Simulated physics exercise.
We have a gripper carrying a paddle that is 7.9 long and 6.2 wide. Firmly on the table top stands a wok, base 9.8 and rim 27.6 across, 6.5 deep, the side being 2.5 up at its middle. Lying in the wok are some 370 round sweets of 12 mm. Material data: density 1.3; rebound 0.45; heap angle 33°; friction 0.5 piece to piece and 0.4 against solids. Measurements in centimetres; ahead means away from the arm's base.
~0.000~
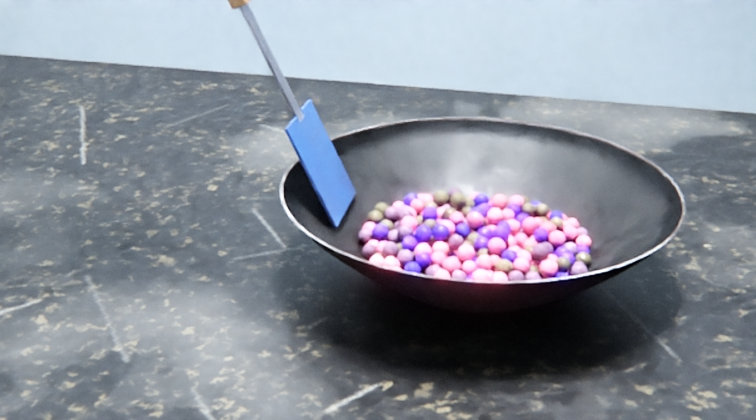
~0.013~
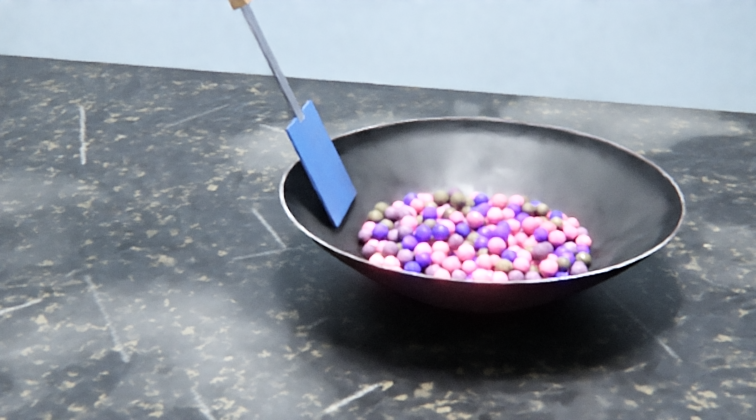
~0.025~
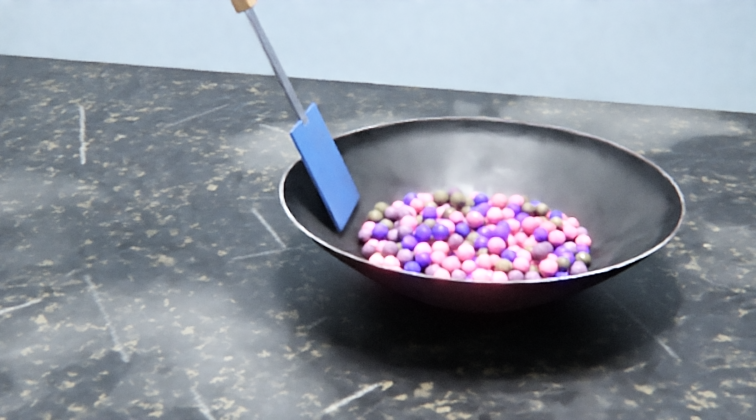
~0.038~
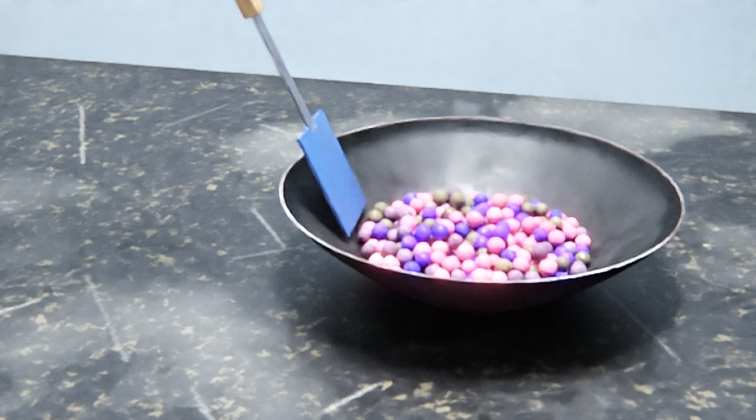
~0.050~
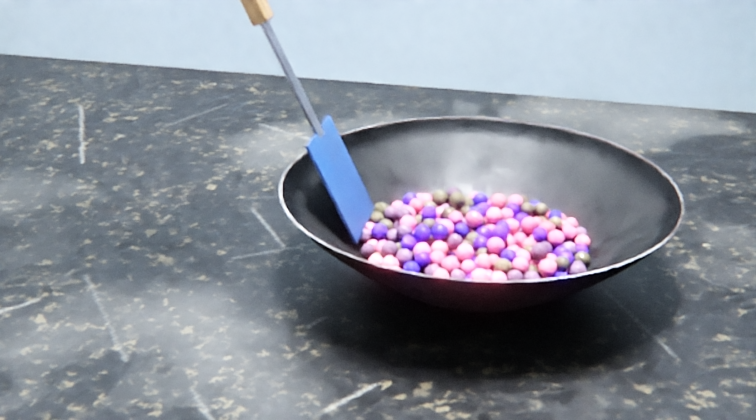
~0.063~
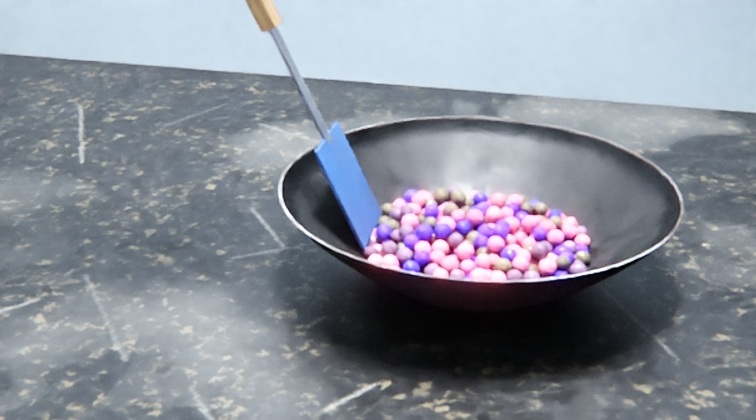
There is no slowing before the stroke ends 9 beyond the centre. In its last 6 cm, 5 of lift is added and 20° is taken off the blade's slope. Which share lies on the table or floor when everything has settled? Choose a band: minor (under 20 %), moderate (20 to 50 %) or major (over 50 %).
Minor.
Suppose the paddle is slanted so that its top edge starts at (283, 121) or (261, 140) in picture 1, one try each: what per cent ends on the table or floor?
Close to 15 and 10 percent respectively.
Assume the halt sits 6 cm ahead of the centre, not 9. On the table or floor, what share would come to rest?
Estimate: Approx. 0 %.
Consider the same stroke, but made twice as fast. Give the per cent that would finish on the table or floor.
Roughly 35 per cent, I'd say.
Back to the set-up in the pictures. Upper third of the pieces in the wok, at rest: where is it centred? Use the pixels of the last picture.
The centre sits close to (588, 234).
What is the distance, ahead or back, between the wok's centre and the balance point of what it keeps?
It sits some 3.5 centimetres ahead of centre.
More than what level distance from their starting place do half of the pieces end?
Roughly 4 cm.
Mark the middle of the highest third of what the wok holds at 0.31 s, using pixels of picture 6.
The middle sits at approx. (600, 212).
By 0.19 s, sloping 64°, highest piece 6 above the table; 368 in the wok.
By 0.31 s, sloping 58°, highest piece 7 above the table; 368 in the wok.
By 0.57 s, sloping 44°, highest piece 6 above the table; 316 in the wok, 50 on the table or floor, 2 on the blade or in flight.
By 1.62 s, sloping 44°, highest piece 6 above the table; 316 in the wok, 52 on the table or floor.
Final count, 316 in the wok, 52 on the table or floor. That is 14 % on the table or floor.
